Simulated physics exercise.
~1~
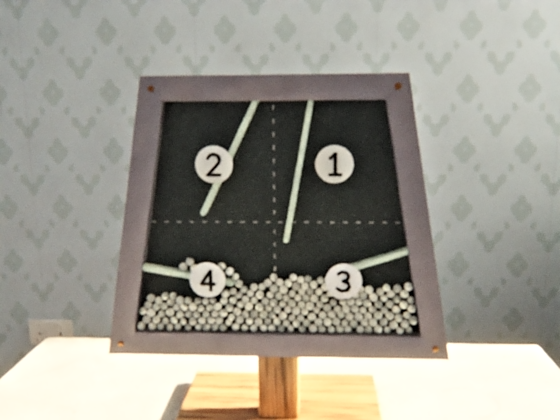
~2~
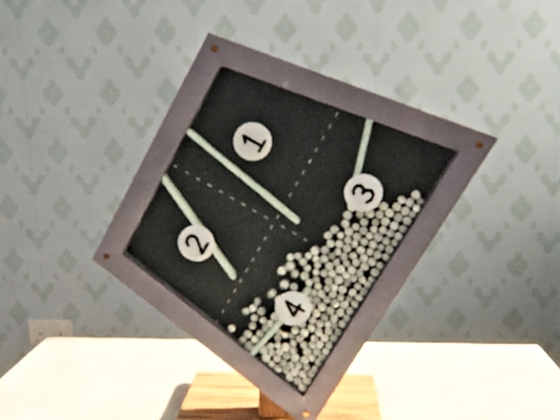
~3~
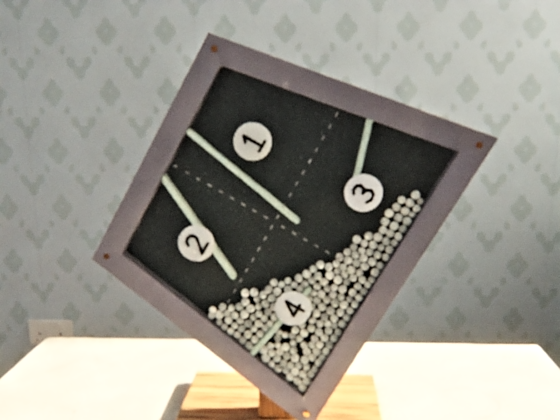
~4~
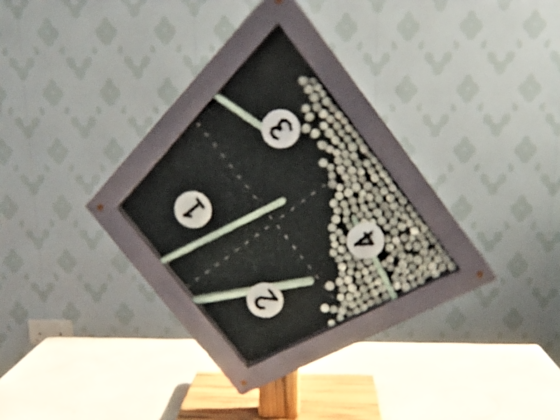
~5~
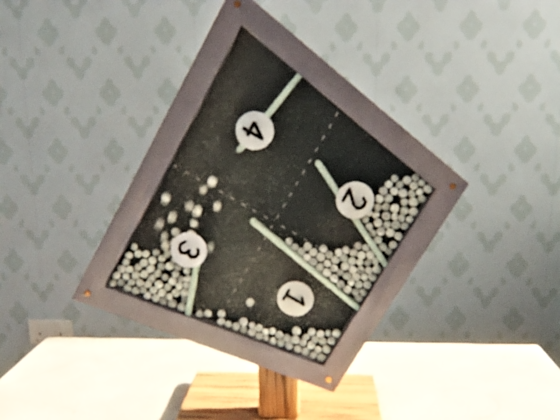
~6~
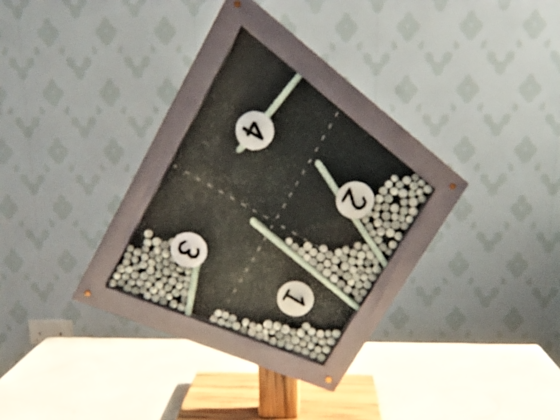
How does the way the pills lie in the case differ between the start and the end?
At the start the pills lie in one layer along the bottom of the case, across quarters three and four. At the end they are split into separate piles in quarters one, two and three, and sit somewhat higher overall.
